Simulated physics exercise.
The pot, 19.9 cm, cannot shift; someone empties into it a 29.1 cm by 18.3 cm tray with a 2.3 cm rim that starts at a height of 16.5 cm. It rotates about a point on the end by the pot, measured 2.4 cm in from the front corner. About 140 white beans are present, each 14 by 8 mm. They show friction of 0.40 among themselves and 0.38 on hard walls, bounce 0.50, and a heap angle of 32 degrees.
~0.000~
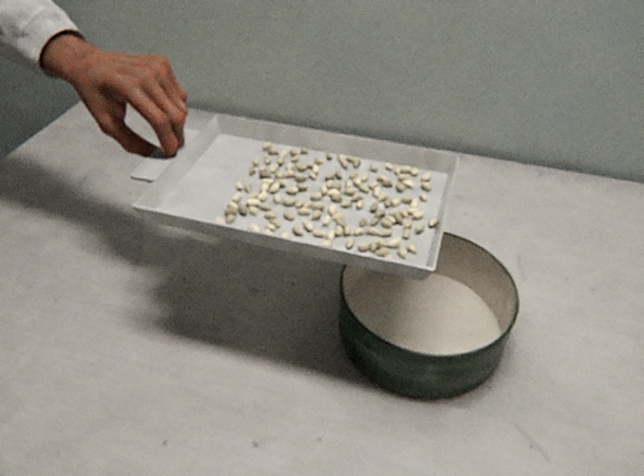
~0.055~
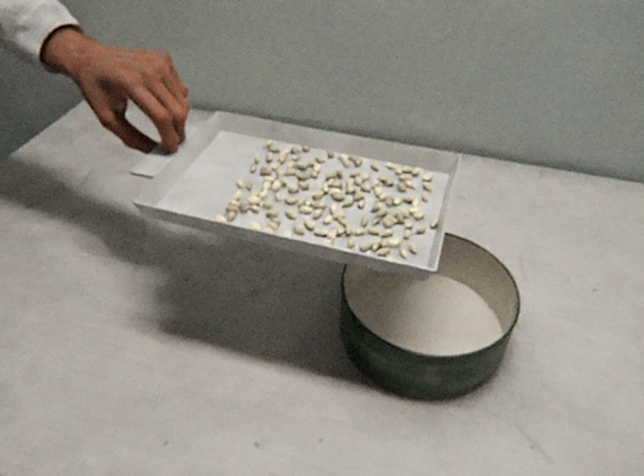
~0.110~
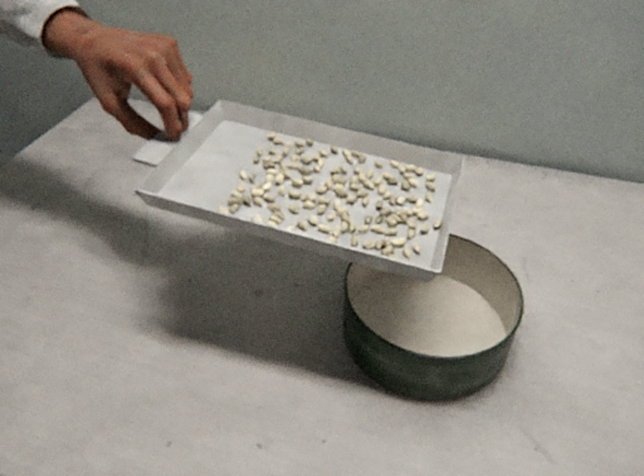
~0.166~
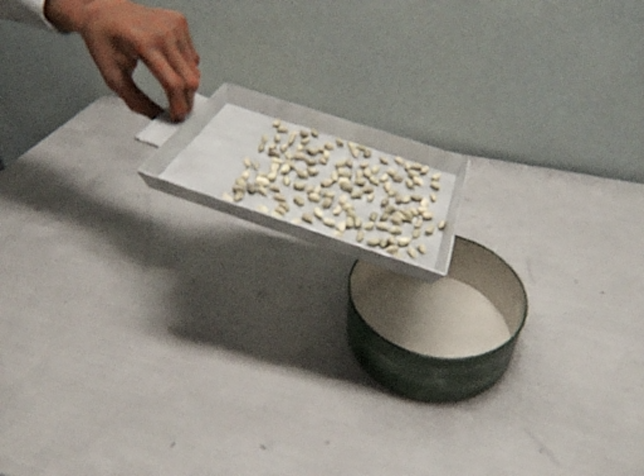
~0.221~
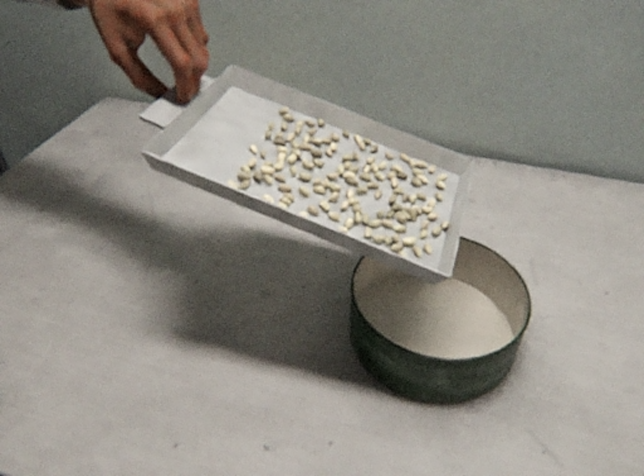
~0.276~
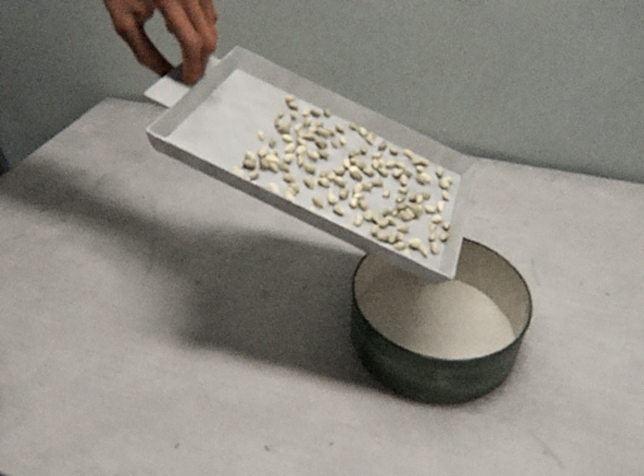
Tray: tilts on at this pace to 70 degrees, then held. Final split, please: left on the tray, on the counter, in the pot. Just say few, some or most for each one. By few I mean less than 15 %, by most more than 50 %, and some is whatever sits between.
I would say tray most, counter few, pot some.
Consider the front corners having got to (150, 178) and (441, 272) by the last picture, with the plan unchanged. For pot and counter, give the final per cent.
Split: Pot = 15, counter = 60.
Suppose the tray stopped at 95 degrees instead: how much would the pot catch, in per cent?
The pot would get around 85 per cent.
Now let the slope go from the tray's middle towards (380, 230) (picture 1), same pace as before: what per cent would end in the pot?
I'd say close to 20 %.
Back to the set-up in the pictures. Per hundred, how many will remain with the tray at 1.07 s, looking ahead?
Roughly 65 per cent.
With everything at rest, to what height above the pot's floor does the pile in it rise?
Close to 1.0 cm up.
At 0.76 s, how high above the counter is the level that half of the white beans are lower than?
About 18 cm.
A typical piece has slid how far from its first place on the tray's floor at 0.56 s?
I'd say close to 6 centimetres.
Then, at 0.56 s, tilt 44 degrees; the tray holds 100 %, the pot 0 %.
After 0.76 s, tilt 62 degrees; the tray holds 95 %, the pot 0 %.
Then, at 1.07 s, tilt 70 degrees; the tray holds 65 %, the pot 20 %.
In the end, at 2.1 s, tray 65 %, counter 5 %, pot 25 %.
